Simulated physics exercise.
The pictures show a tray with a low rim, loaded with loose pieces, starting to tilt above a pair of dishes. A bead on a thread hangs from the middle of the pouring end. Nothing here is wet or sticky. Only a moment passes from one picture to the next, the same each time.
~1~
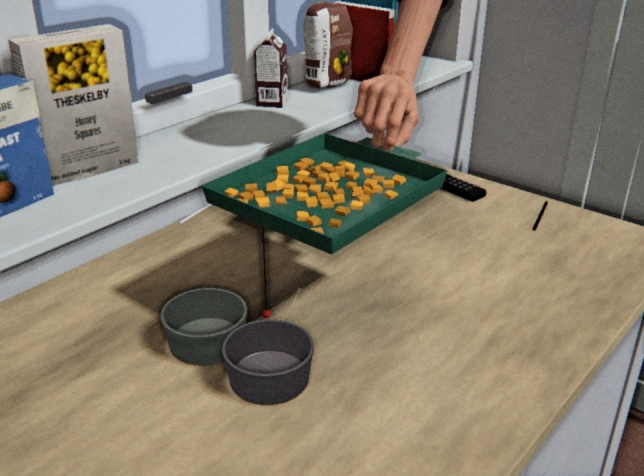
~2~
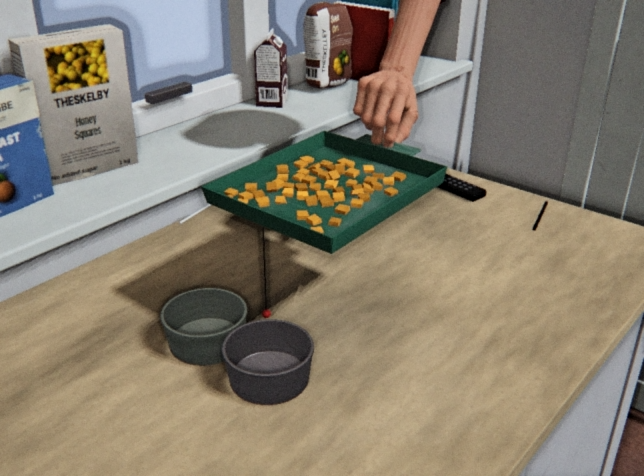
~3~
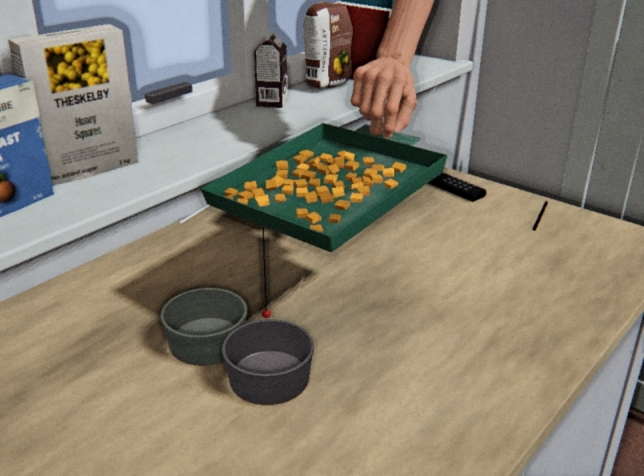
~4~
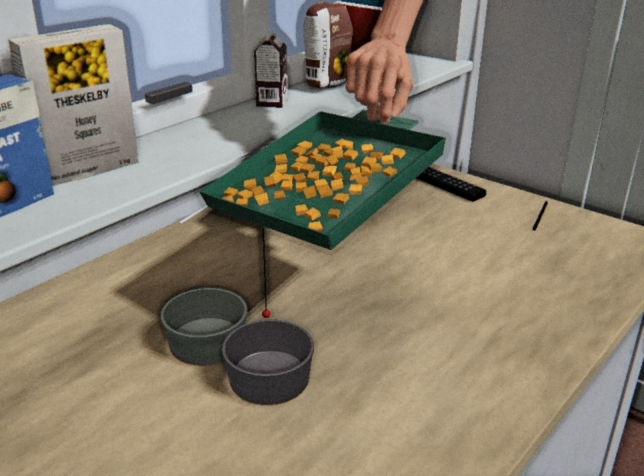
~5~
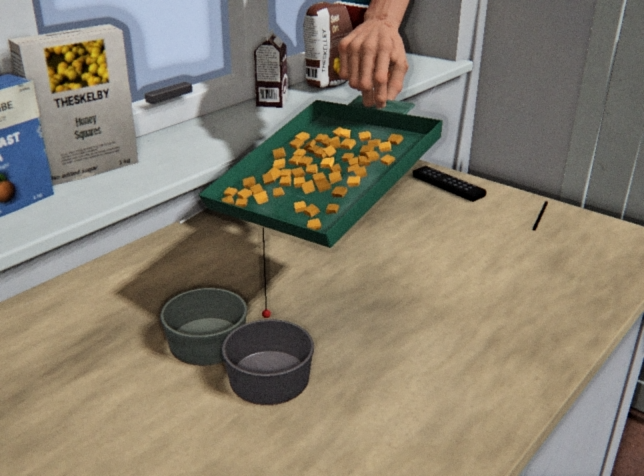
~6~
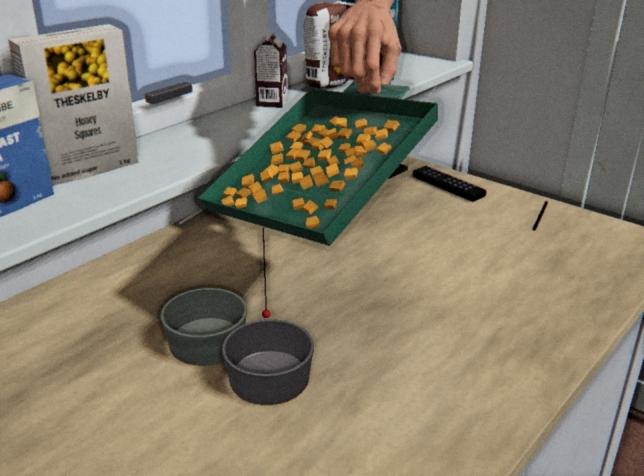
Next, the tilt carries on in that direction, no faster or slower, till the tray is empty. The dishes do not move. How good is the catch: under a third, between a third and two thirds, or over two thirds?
The two hold over two thirds of the load.
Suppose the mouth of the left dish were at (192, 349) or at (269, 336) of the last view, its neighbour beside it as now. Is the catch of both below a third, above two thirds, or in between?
In turn: Below one third; under a third.
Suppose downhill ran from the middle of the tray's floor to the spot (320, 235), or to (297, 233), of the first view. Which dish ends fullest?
One: The right one. Two: Right.
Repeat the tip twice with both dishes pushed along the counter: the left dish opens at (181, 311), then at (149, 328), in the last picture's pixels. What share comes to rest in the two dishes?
Roughly 90 per cent, and 10 per cent.
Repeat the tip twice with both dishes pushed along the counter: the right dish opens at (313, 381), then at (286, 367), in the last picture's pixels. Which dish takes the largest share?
In turn: The left-hand dish; the left dish.
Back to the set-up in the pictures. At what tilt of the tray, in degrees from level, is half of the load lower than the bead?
At some 115 degrees.
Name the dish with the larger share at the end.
More ends in the left-hand dish.
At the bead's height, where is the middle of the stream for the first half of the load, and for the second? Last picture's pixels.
At about (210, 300), then at (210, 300).
Soon after the last picture, tray tipped steeply; all on the tray.
A little later, tray tipped past a quarter turn; most on the tray; a small part in the left dish; about a quarter in the air.
Later still, tray tipped past a quarter turn; a small part in the right dish; most in the left dish; a small part outside both.
At rest, tray tipped past a quarter turn; a small part in the right dish; most in the left dish; a small part outside both.
